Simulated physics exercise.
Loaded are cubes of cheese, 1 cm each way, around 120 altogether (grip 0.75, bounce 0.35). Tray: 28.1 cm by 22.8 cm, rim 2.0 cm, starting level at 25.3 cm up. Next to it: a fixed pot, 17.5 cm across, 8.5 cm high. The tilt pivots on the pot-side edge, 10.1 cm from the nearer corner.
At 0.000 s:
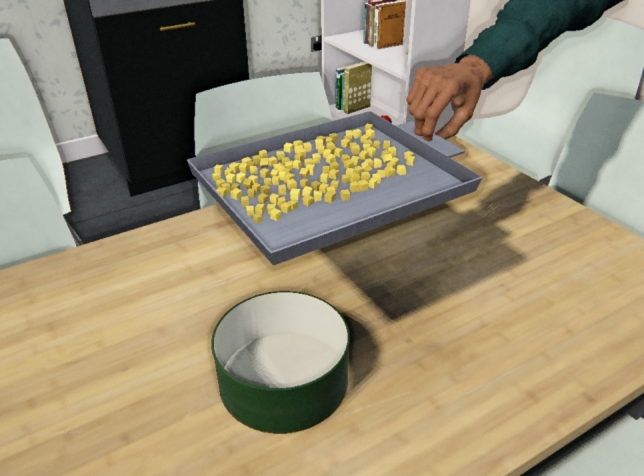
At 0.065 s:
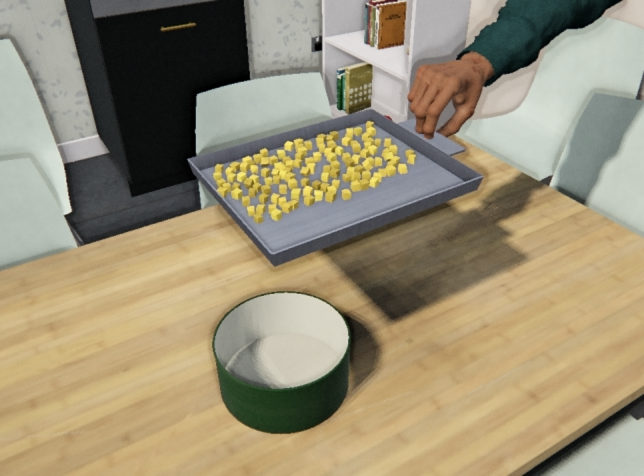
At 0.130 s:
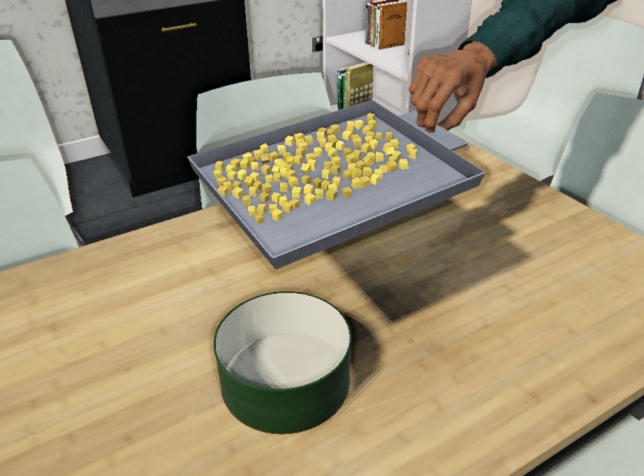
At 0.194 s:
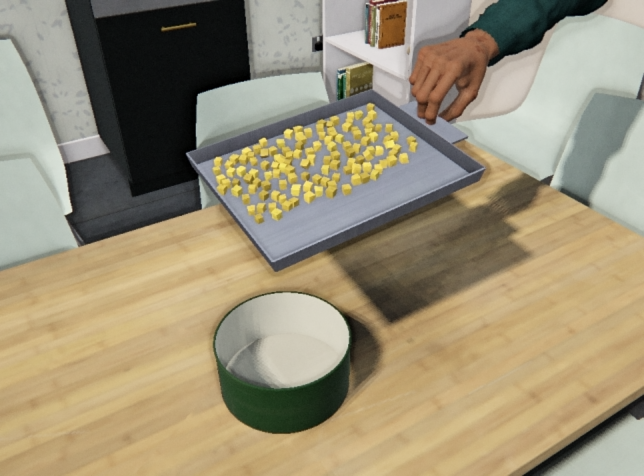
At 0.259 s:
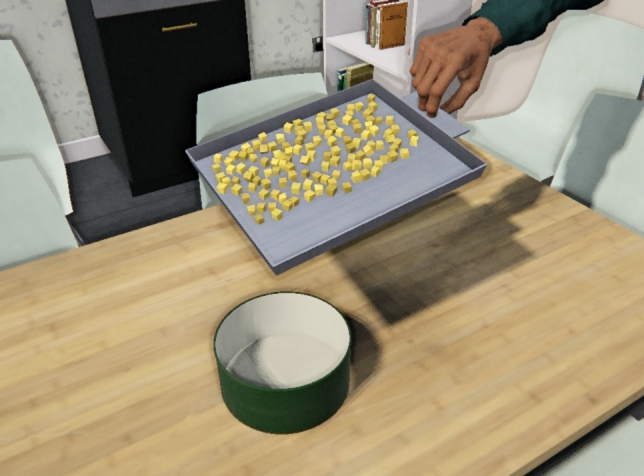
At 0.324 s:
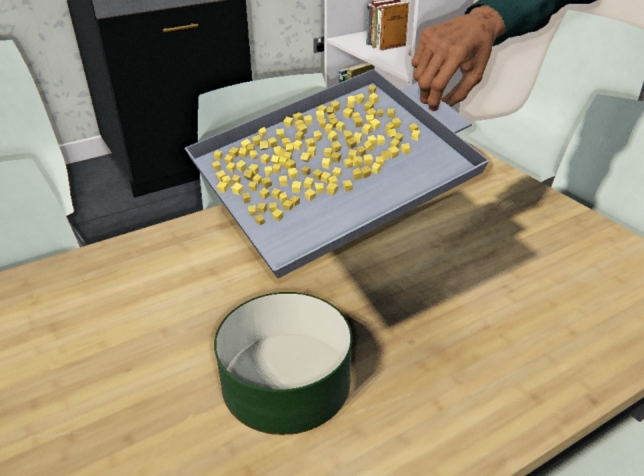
In a dining area with pale chairs around a wooden table, a hand holds a gray tray scattered with small yellow cubes above and behind a green pot. The tray begins nearly level, then the hand gradually tilts it toward the pot, its left front corner dipping slightly while the cubes keep their places on it.
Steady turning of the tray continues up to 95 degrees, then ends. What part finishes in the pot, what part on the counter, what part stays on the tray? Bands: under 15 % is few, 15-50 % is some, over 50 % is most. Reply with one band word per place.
Pot most, counter some, left on the tray few.
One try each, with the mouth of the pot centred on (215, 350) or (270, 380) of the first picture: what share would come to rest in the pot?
I'd say close to 25 percent for the first spot and 90 percent for the second.
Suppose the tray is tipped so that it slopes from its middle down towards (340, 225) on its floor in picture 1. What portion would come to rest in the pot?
Roughly 60 percent of them.
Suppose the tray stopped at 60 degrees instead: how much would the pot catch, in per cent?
I'd say close to 5 percent.
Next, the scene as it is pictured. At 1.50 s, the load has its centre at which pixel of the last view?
The middle of the load should be near (283, 276) then.
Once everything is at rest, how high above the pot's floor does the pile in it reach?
It stands at some 2.0 cm.
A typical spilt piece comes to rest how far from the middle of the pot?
Roughly 30 centimetres.
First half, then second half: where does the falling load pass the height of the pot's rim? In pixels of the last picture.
Around (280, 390), then around (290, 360).
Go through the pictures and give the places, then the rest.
The first picture shows tray tilt 0 degrees, front corners at (273, 250) and (478, 177); middle of the pieces at (310, 169); pot at (281, 336).
The second picture shows tray tilt 1 degrees, front corners at (274, 251) and (479, 176); middle of the pieces at (311, 168).
The third picture shows tray tilt 4 degrees, front corners at (274, 255) and (481, 172), lowest corner left front; middle of the pieces at (311, 165).
The fourth picture shows tray tilt 7 degrees, front corners at (274, 258) and (481, 167), lowest corner left front; middle of the pieces at (311, 160).
The fifth picture shows tray tilt 11 degrees, front corners at (275, 262) and (483, 163), lowest corner left front; middle of the pieces at (311, 156).
The sixth picture shows tray tilt 14 degrees, front corners at (276, 267) and (484, 160), lowest corner left front; middle of the pieces at (311, 152); pot at (283, 337). Its pace works out near 55 degrees a second.
Then, at 1.03 s, tilt 52 degrees; the tray holds 95 %, the pot 0 %.
After 1.50 s, tilt 77 degrees; the tray holds 60 %, the pot 15 %.
Then, at 2.04 s, tilt 95 degrees; the tray holds 5 %, the pot 60 %.
At rest (3.0 s), pot 70 %, counter 25 %, tray 0 %.
